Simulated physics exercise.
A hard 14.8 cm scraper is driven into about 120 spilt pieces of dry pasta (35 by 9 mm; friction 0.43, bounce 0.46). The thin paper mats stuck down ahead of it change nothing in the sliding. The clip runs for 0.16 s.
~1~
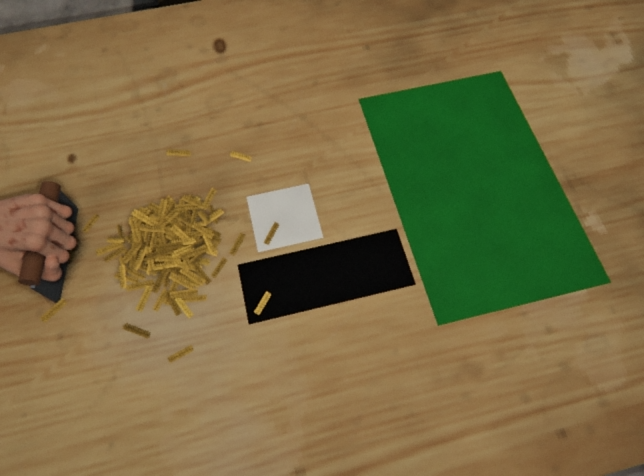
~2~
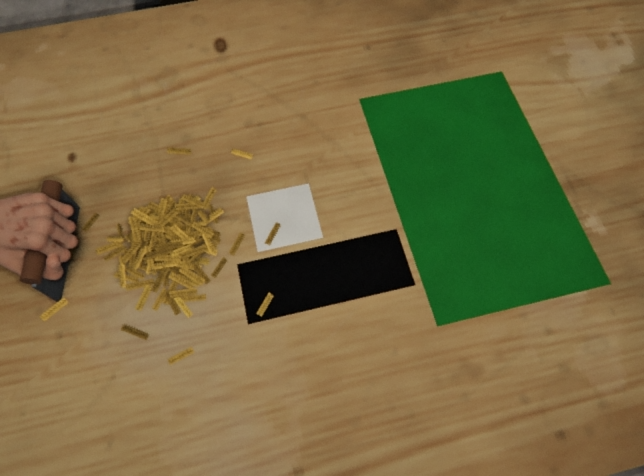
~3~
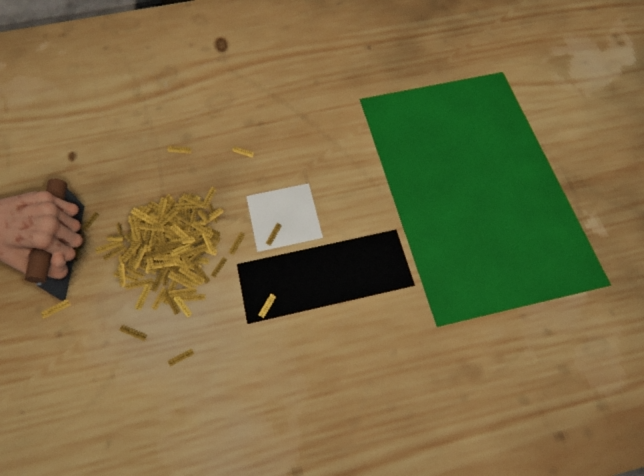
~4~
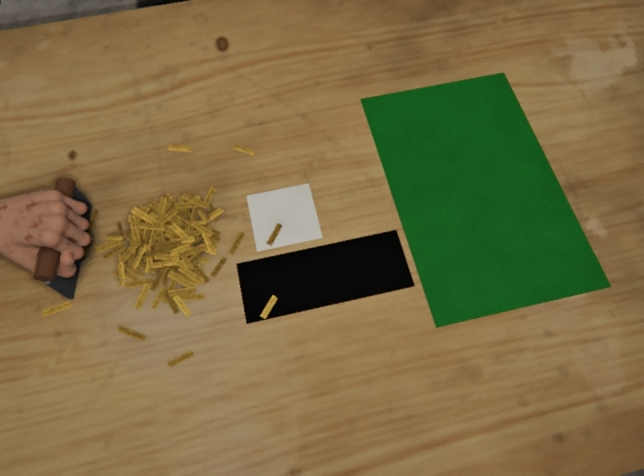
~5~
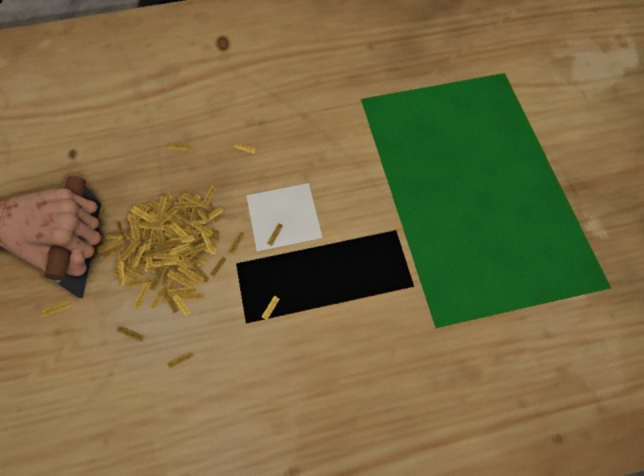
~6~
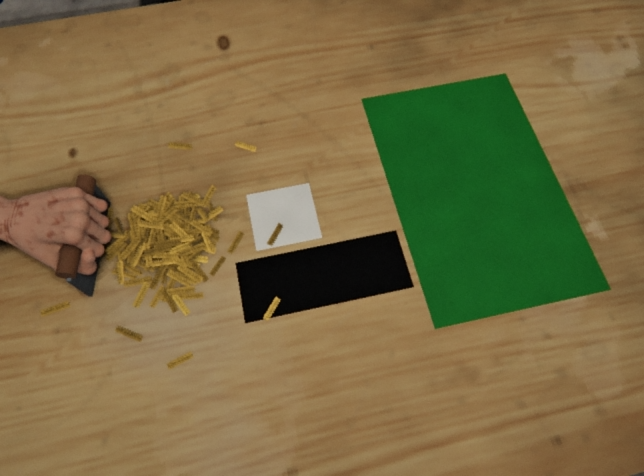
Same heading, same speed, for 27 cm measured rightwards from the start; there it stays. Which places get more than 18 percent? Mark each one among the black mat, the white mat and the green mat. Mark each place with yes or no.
For black mat: Yes. For white mat: Yes. For green mat: No.
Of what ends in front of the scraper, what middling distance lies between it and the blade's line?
Typical distance: Close to 5 cm.
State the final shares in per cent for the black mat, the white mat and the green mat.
The shares come out as black mat 25, white mat 35 and green mat 0.
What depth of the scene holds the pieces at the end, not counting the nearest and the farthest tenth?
Roughly 18 cm.
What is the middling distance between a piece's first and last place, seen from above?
About 18 cm.
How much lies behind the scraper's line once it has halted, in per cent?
Reading: Around 20 %.
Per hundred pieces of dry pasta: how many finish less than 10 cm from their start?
I'd put it at around 15 per cent.
Then, 0.27 s after the last picture, scraper 16 cm from its start, spill 17 cm wide; black mat 5 %, off the mats 95 %.
Then, 0.54 s after the last picture, scraper 27 cm from its start, spill 22 cm wide; black mat 30 %, white mat 35 %, off the mats 35 %.
Then, 0.77 s after the last picture, scraper 27 cm from its start, spill 23 cm wide; black mat 25 %, white mat 35 %, off the mats 40 %.
In the end, black mat 25 %, white mat 35 %, green mat 0 %, off the mats 40 %.
